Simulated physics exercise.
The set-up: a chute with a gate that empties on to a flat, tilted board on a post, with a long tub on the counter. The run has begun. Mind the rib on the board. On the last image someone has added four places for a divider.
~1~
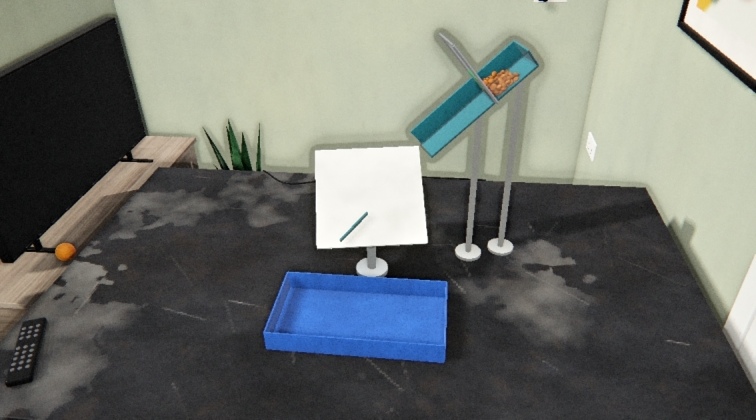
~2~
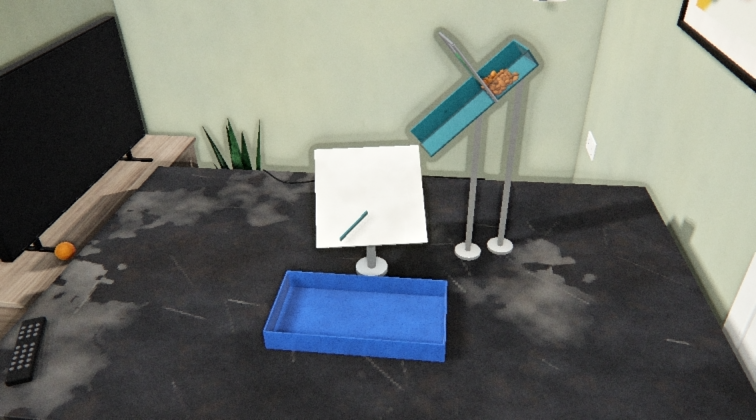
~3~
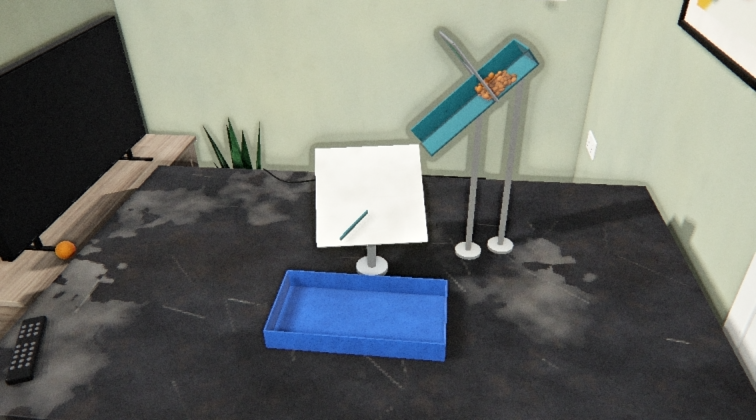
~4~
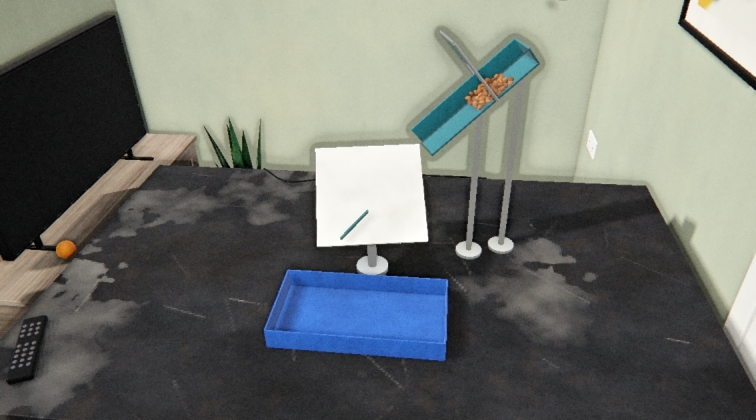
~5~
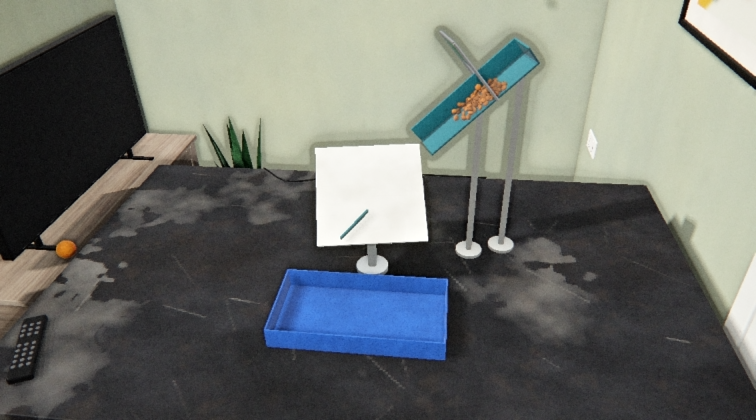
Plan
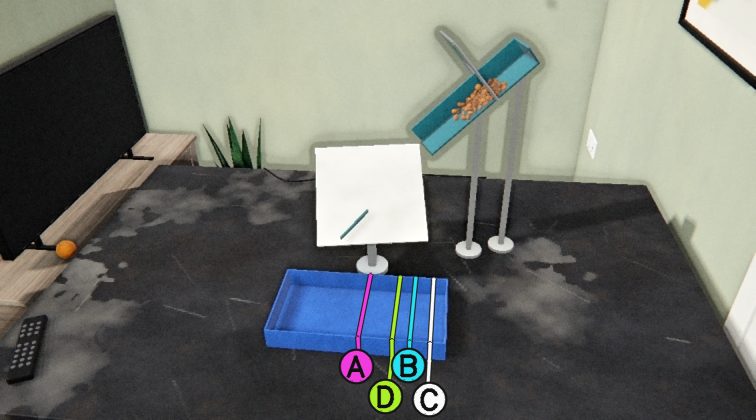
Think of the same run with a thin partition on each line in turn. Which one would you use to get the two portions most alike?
It is A.
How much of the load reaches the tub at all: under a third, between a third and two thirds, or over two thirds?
Over two thirds.
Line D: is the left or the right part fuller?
The left side.
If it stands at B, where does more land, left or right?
More lands on the left.
On the marked copy, line A crosses the front rim at (358, 337); line B crosses the front rim at (409, 341); line C crosses the front rim at (430, 342); line D crosses the front rim at (392, 339).
For line A, of what is caught, about half on the left of the divider, about half on the right.
For line B, of what is caught, all on the left of the divider, none on the right.
For line C, of what is caught, all on the left of the divider, none on the right.
For line D, of what is caught, nearly all on the left of the divider, a small part on the right.
